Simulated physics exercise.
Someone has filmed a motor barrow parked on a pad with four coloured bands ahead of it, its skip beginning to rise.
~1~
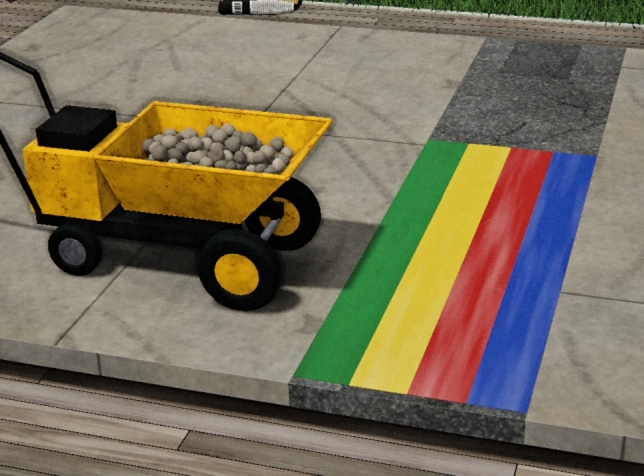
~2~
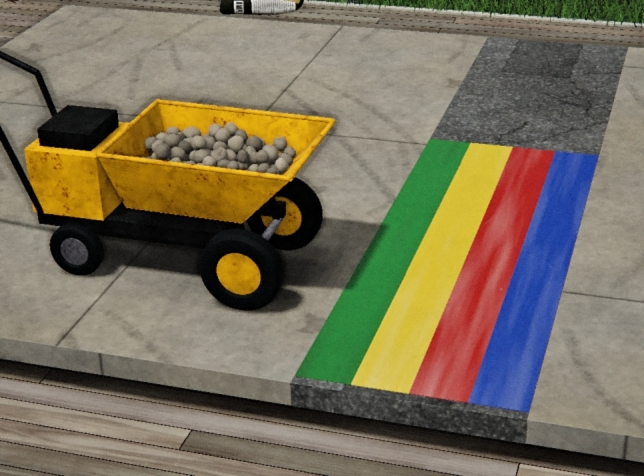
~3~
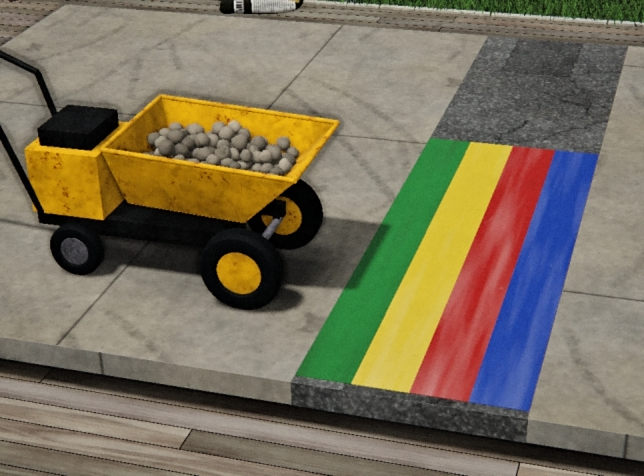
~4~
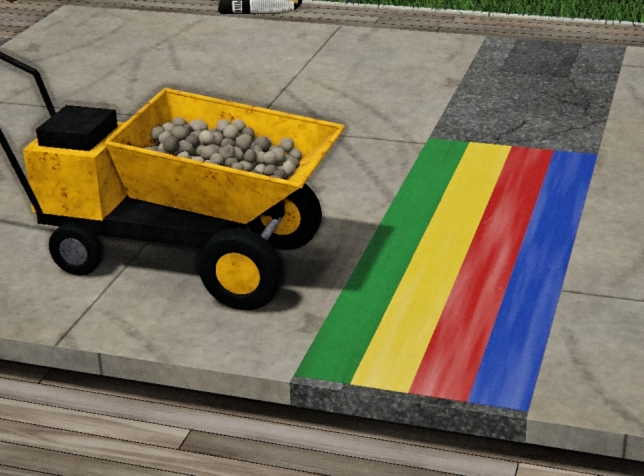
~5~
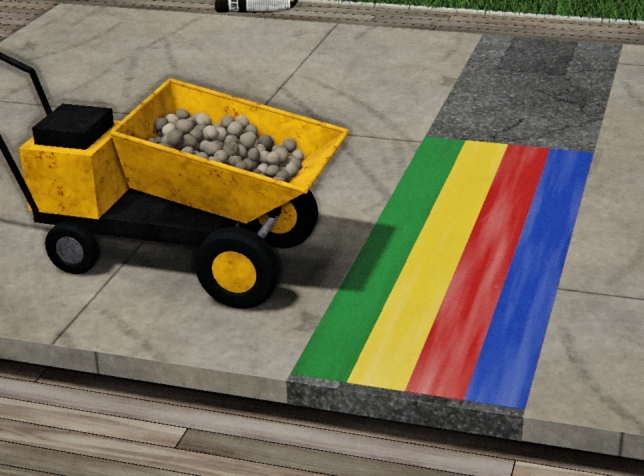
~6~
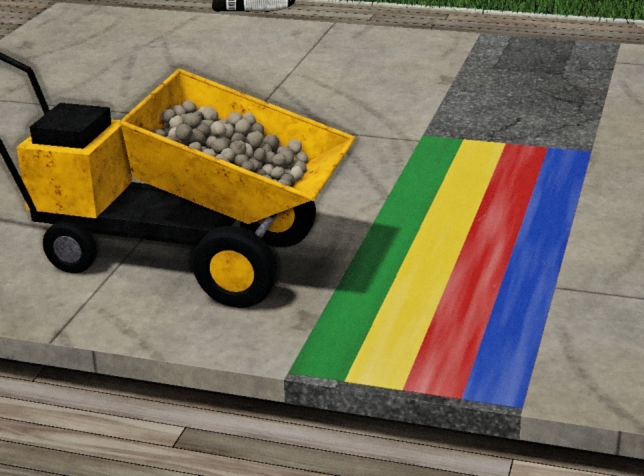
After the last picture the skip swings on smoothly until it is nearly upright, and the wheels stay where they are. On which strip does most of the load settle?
The yellow strip carries the most.
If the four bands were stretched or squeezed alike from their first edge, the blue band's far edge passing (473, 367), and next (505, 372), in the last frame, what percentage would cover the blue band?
First some 10, then 10 per cent.
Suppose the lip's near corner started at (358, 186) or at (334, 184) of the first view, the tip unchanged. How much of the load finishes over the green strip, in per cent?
Near 0 % and 0 %.
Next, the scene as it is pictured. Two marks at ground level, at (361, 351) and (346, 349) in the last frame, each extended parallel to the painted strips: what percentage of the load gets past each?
Roughly 60 per cent, and 60 per cent.
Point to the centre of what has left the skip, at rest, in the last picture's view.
At about (428, 287).
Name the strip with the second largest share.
In second place: The red strip.
Shortly afterwards, skip tipped steeply; the whole lot in the skip.
Next, skip tipped right over; near half in the skip; a little over the green strip; near a third over the yellow strip; a little over the red strip.
Some moments later, skip tipped right over; near a third in the skip; only a few over the green strip; near a third over the yellow strip; near a quarter over the red strip; a little over the blue strip; only a few off the paint.
In the end, skip tipped right over; near a third in the skip; only a few over the green strip; near a third over the yellow strip; near a quarter over the red strip; a little over the blue strip; only a few off the paint.
